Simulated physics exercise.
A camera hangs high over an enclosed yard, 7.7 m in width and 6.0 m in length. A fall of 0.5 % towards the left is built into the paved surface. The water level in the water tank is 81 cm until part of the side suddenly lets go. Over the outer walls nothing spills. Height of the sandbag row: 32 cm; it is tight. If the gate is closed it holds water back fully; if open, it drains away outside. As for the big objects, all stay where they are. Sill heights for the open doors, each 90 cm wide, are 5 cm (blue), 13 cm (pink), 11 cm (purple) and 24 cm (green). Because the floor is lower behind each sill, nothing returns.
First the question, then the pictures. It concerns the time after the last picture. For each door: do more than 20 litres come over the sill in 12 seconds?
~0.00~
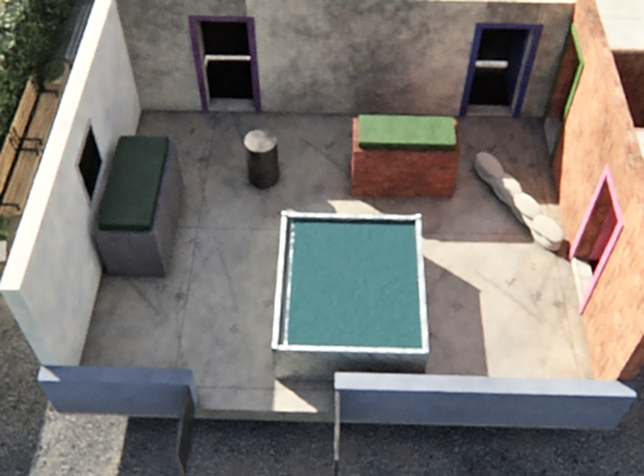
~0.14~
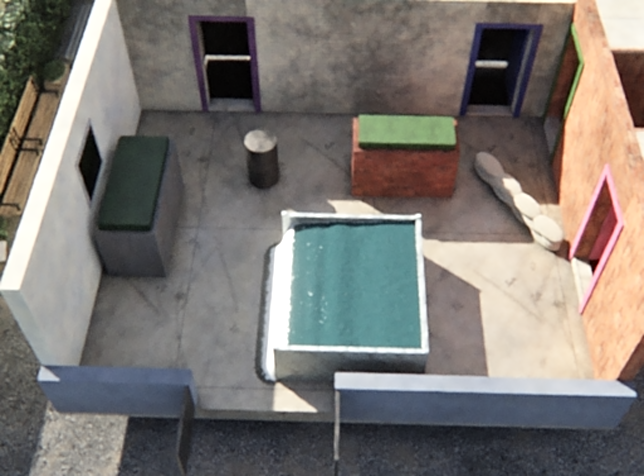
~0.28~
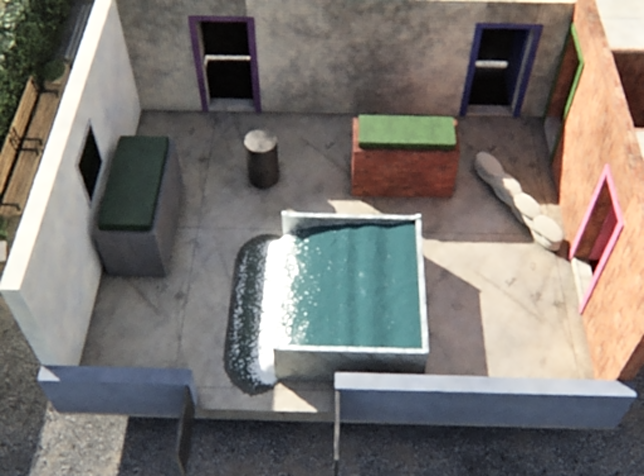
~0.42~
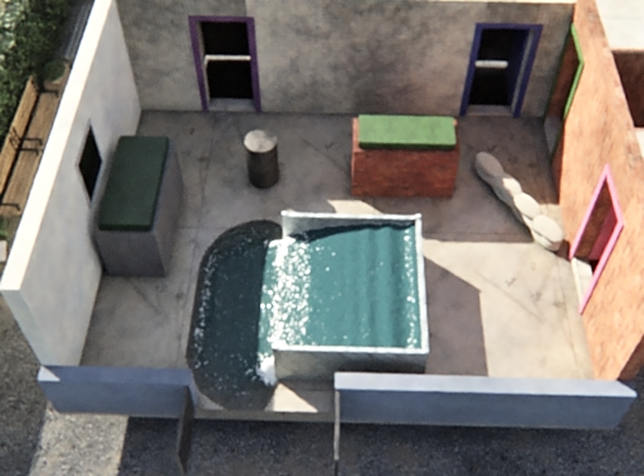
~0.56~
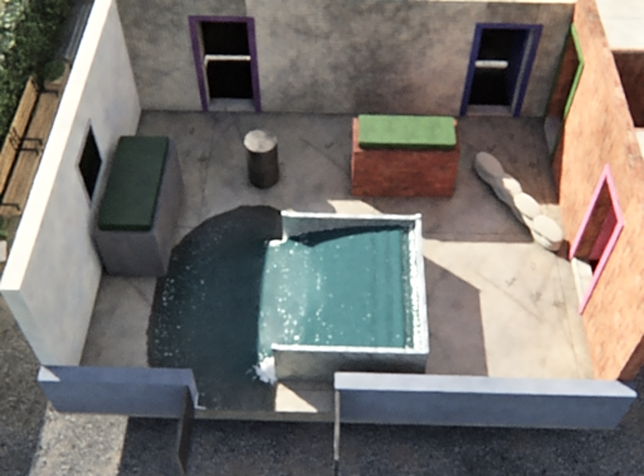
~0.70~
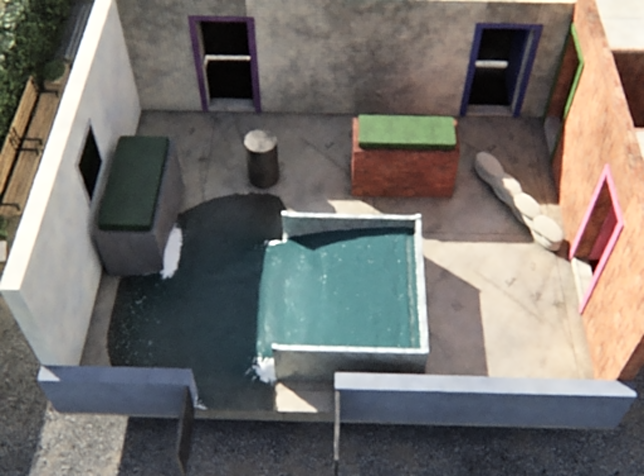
Outcome: Blue door: Beyond the allowance; pink door: Within the allowance; purple door: Beyond the allowance; green door: Within the allowance.
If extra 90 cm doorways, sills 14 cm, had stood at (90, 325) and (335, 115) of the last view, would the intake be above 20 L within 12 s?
The first door gets there and the second falls short.
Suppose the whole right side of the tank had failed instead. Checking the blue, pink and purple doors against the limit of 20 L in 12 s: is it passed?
Note: Blue beyond the mark, pink beyond the mark, purple short of the mark.
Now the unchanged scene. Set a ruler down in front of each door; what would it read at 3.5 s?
Depths in cm: Blue 0, pink 0, purple 22, green 0.
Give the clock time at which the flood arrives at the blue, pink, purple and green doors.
So blue at 4.5 s, pink at 8.5 s, purple at 2.0 s, and green at 6.0 s.
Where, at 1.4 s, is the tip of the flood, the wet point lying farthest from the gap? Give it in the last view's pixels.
I'd mark it close to (182, 145).
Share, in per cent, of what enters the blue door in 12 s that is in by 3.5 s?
Share: ~ 0 %.
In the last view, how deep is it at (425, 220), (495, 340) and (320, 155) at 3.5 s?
Roughly 0, 0, 0 cm.
After 1.4 s water covers 30 % of the floor and is deepest (56 cm) near (76, 379); blue door not reached, pink door not reached, purple door not reached, green door not reached.
After 2.2 s water covers 35 % of the floor and is deepest (58 cm) near (76, 379); blue door not reached, pink door not reached, purple door 18 cm at the sill, 1 L in, green door not reached.
After 3.5 s water covers 45 % of the floor and is deepest (35 cm) near (74, 390); blue door not reached, pink door not reached, purple door 22 cm at the sill, 66 L in, green door not reached.
After 7.0 s water covers 70 % of the floor and is deepest (21 cm) near (538, 131); blue door 5 cm at the sill, 1 L in, pink door not reached, purple door 16 cm at the sill, 172 L in, green door 18 cm at the sill, 0 L in.
After 12.0 s water covers 85 % of the floor and is deepest (16 cm) near (105, 262); blue door 12 cm at the sill, 44 L in, pink door 2 cm at the sill, 0 L in, purple door 9 cm at the sill, 193 L in, green door 12 cm at the sill, 0 L in.
